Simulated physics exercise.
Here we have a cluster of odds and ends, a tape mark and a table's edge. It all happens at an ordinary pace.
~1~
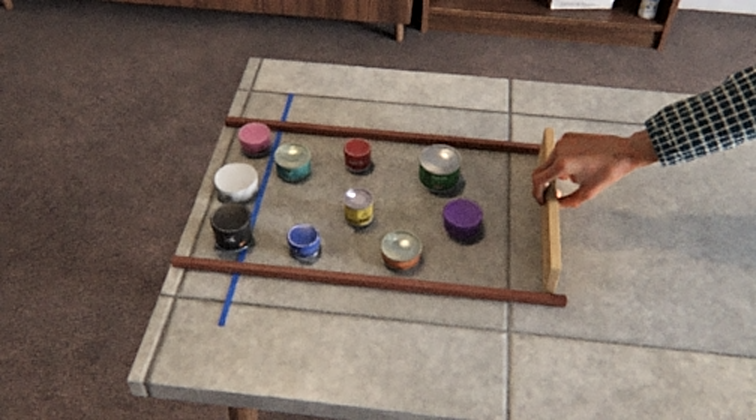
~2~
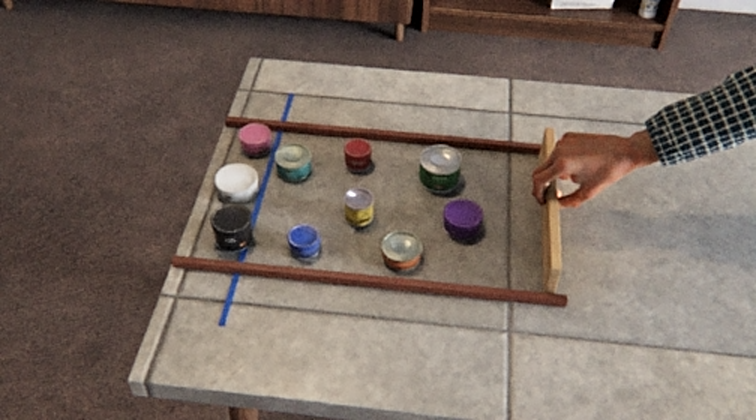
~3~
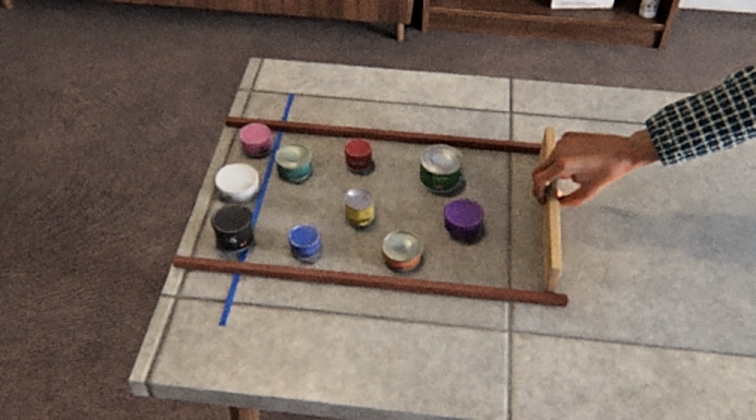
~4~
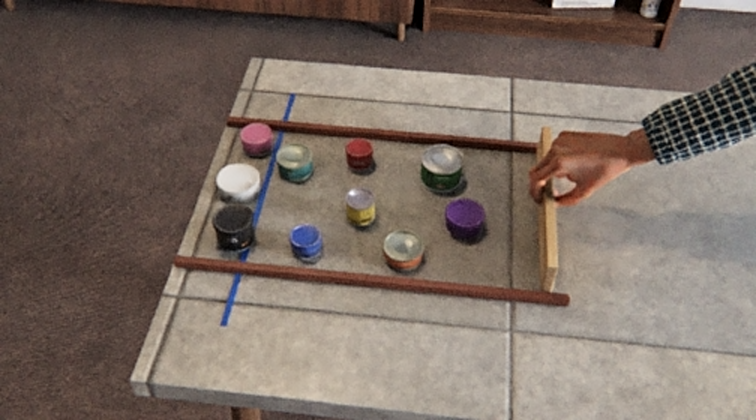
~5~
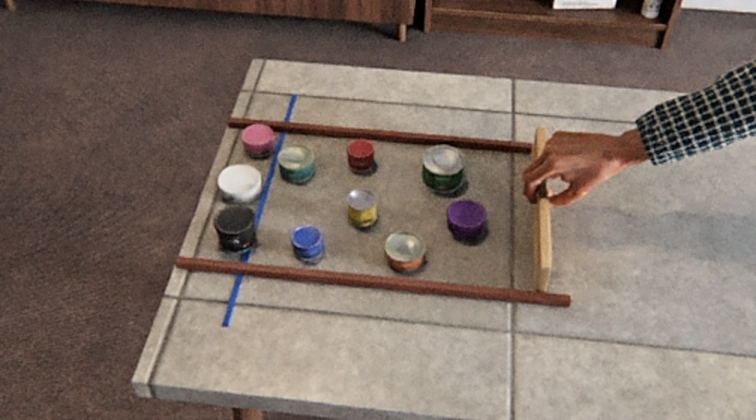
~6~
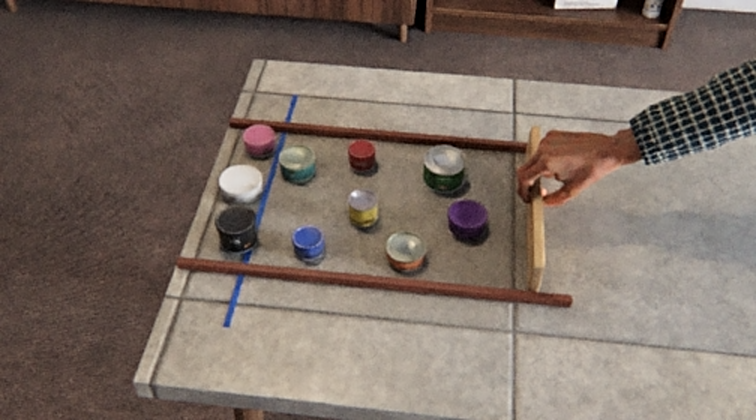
A hand slides a wooden board slightly left between two rails toward still, colourful tins.
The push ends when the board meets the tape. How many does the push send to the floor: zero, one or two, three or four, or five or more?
As it turns out, the number that fall off is one or two.
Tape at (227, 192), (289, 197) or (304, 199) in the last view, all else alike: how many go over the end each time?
The counts: 6, 0 and 0.
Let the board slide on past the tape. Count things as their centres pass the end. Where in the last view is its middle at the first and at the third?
Near (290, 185) and (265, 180).
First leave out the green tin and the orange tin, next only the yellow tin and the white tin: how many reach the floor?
It would be 0 and 1.
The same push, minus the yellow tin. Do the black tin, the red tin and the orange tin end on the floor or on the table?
The black tin falls, the red tin does not fall, the orange tin is kept.
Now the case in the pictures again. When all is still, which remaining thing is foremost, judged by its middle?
It is the turquoise tin.
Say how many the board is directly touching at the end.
In contact: 4.
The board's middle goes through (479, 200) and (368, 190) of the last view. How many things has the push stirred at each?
First 1, then 6.
Soon after, none off yet; white tin at rest near (241, 185); pink tin at rest near (260, 142); black tin at rest near (237, 230).
By the end, the number that fall off is one or two; fallen, black tin and white tin.
